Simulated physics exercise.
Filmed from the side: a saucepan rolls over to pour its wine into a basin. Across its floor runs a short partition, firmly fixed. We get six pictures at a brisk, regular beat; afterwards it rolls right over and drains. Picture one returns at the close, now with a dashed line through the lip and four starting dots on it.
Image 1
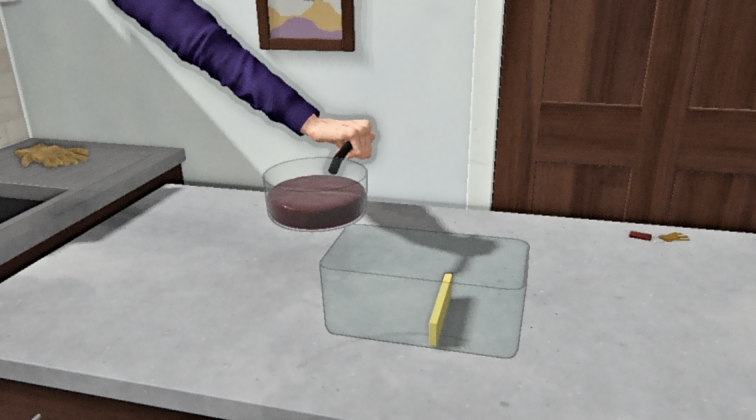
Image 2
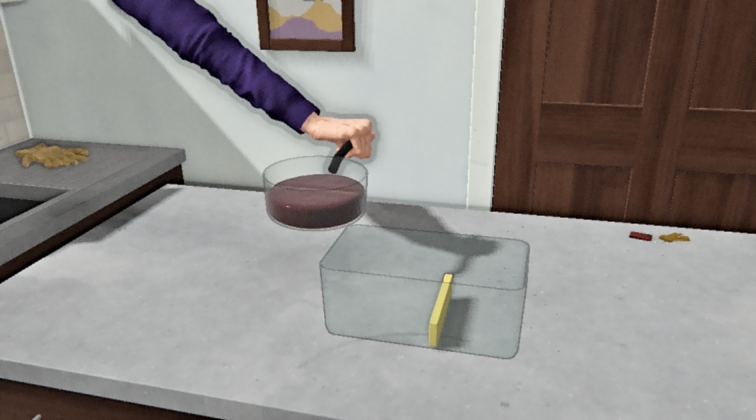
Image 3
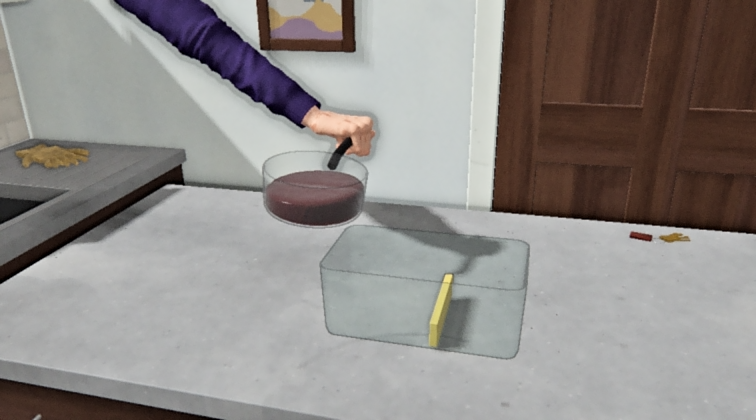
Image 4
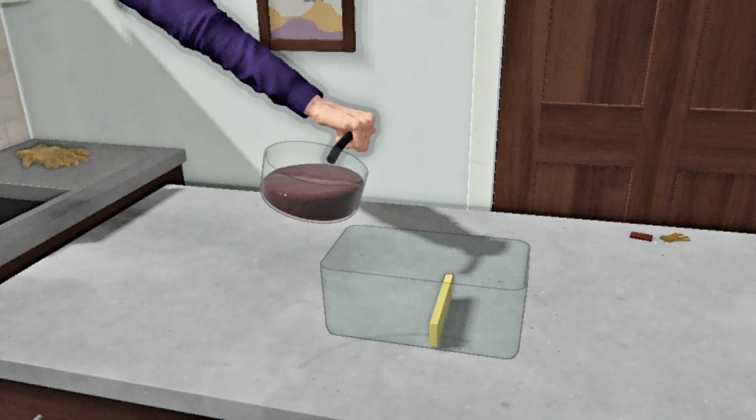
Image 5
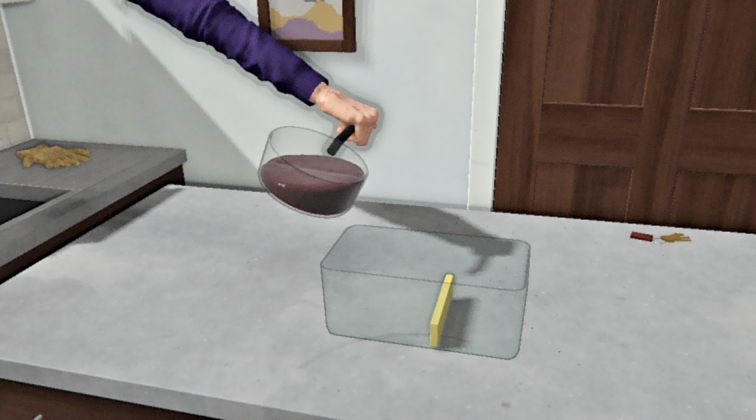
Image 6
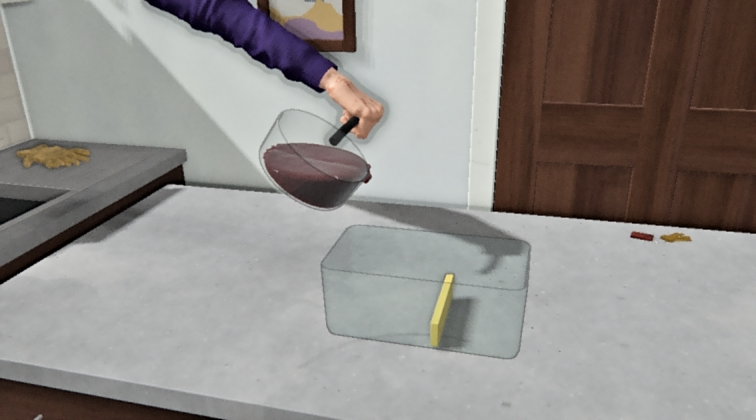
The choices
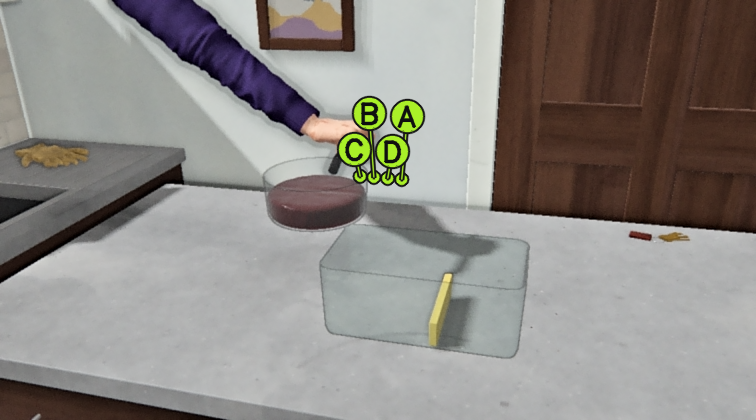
An arm in a purple sleeve reaches in from the upper left over a pale grey kitchen counter, seen from the side and slightly above, holding a clear saucepan of dark wine by its black handle. Below and to the right sits a clear rectangular basin with a short yellow partition inside. The saucepan starts upright, then tilts steadily rightward until wine just crosses its lip, the camera still.
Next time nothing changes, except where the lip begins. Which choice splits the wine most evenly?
I would pick spot B.
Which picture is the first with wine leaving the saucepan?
Picture 6.
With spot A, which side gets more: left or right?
The right side.
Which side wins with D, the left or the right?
The right one.
On the marked copy, A at (401, 179); B at (373, 177); C at (360, 176); D at (387, 178).
With A, about 12 % ends left of the wall and 86 % right of it.
With B, about 48 % ends left of the wall and 50 % right of it.
With C, about 79 % ends left of the wall and 19 % right of it.
With D, about 20 % ends left of the wall and 78 % right of it.
